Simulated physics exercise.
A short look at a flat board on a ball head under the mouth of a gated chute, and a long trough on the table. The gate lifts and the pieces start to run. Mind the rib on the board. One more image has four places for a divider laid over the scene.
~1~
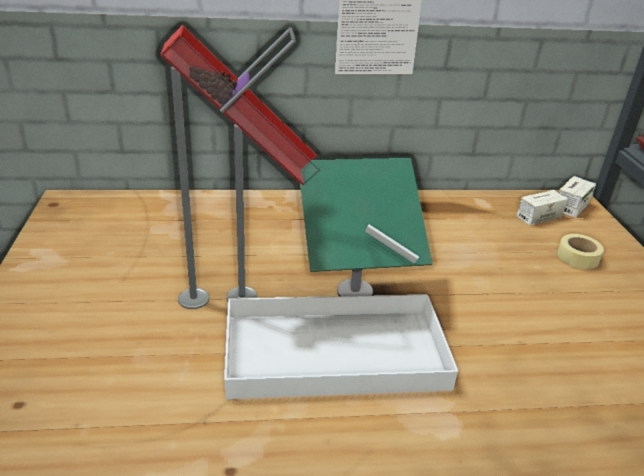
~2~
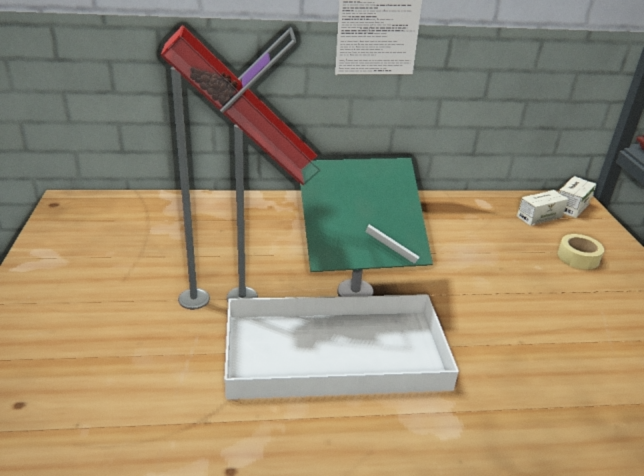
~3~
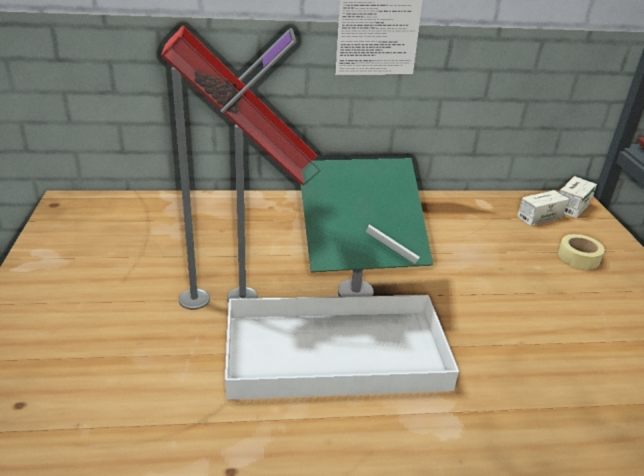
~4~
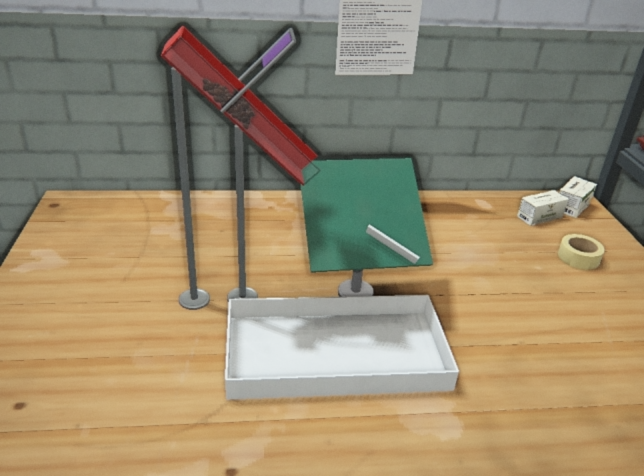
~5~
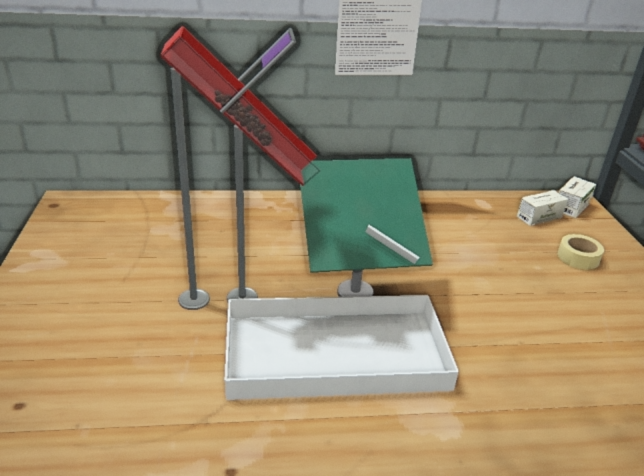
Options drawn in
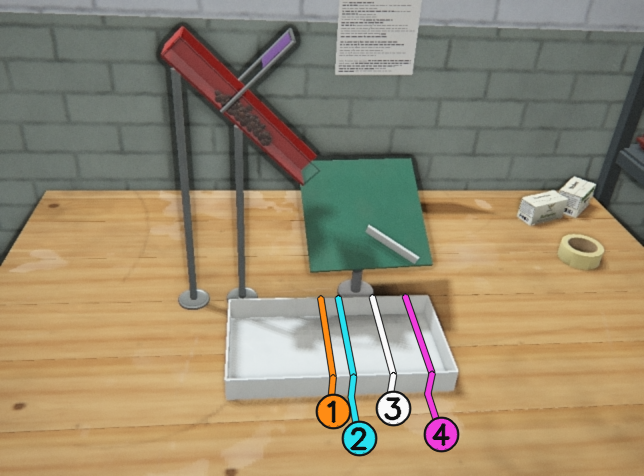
In the video, a purple-marked gate slides up and to the right out of a sloping red chute, and a cluster of small dark pieces slides partway down toward a tilted green board above an empty white tray.
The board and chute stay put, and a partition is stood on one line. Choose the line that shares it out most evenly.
3 is best.
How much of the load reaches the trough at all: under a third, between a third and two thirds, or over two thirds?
About that: Over two thirds.
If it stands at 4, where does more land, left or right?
Left.
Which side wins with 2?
More lands on the right.
On the marked copy, line 1 crosses the front rim at (332, 376); line 2 crosses the front rim at (353, 375); line 3 crosses the front rim at (393, 374); line 4 crosses the front rim at (431, 372).
Choosing 1, of what is caught, none at all on the left of the divider, the whole lot on the right.
Choosing 2, of what is caught, only a few on the left of the divider, all but a few on the right.
Choosing 3, of what is caught, close to half on the left of the divider, close to half on the right.
Choosing 4, of what is caught, all but a few on the left of the divider, a small share on the right.
